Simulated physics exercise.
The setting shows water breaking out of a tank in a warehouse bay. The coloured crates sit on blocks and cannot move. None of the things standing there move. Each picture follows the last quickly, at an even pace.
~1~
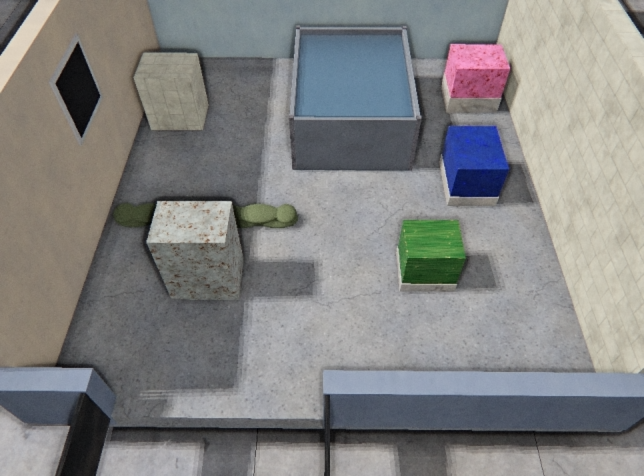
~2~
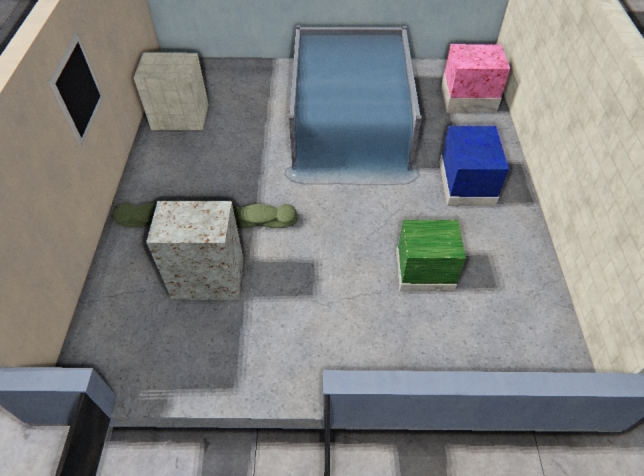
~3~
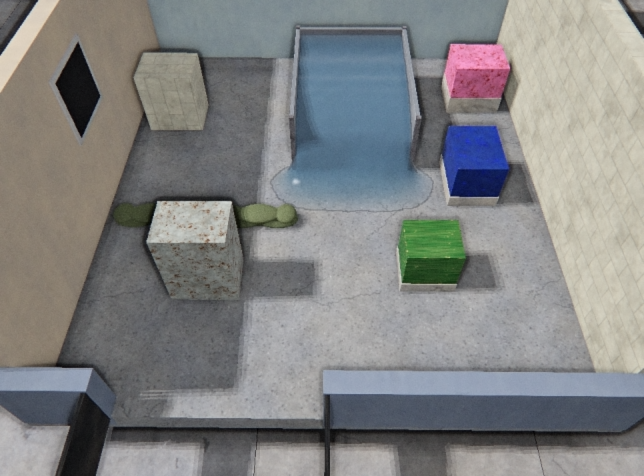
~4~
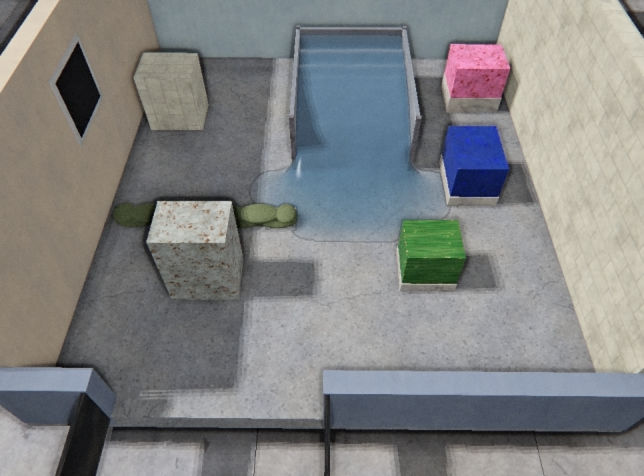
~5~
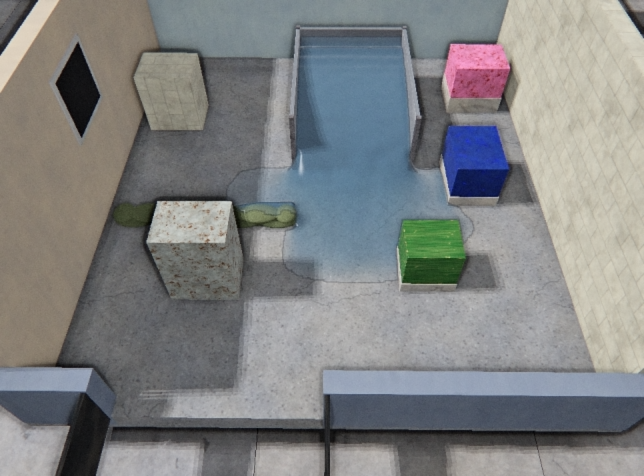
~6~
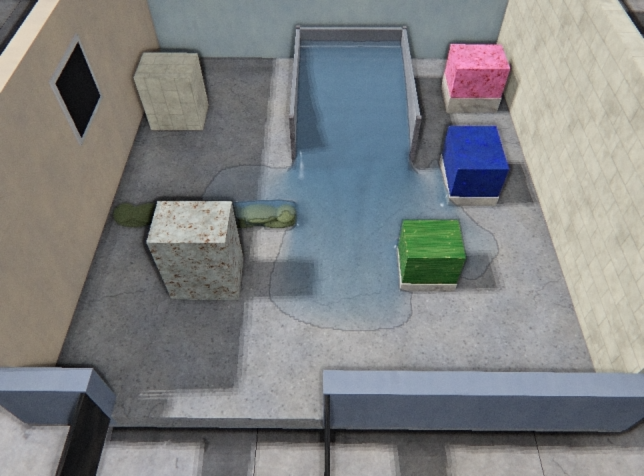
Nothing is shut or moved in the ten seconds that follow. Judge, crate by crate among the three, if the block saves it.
In order: The blue crate is not saved; the pink crate is saved; the green crate is not saved.
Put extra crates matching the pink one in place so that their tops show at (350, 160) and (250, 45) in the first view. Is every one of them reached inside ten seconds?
Going in order, the first does get wet and the second stays untouched.
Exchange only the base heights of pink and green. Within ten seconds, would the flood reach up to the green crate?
Looks like the green crate is inundated.
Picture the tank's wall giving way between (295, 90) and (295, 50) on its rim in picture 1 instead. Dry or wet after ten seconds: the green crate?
Looking at it, the green crate is left untouched.
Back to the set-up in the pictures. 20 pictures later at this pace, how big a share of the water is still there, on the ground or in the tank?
80 %.
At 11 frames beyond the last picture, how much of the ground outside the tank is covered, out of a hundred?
About 55 percent.
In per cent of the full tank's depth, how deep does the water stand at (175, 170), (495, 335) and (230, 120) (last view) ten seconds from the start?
The depths come to near 8, 6 and 4 per cent respectively.
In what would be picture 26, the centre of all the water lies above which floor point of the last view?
Near (372, 227) in the last view.
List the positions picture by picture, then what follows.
In the first picture, still water in the tank at (353, 74).
In the second picture, the front is at (289, 170), out from the gap at (353, 154).
In the third picture, water pours out at (353, 155) and has run to (419, 200).
In the fourth picture, the front is at (265, 212), out from the gap at (353, 157).
In the fifth picture, water pours out at (353, 157) and has run to (318, 275).
In the sixth picture, water pours out at (353, 158) and has run to (342, 325).
A moment on, water covers 40 % of the floor; the blue crate water round its plinth, the pink crate not reached, the green crate water round its plinth.
Next, water covers 55 % of the floor; the blue crate water round its plinth, the pink crate not reached, the green crate water round its plinth.
Then, water covers 65 % of the floor; the blue crate water round its plinth, the pink crate water round its plinth, the green crate water round its plinth.
Later, water covers 90 % of the floor; the blue crate water round its plinth, the pink crate water round its plinth, the green crate water round its plinth.
In the end, water covers 100 % of the floor; the blue crate was topped, the pink crate stayed above the water, the green crate was topped.
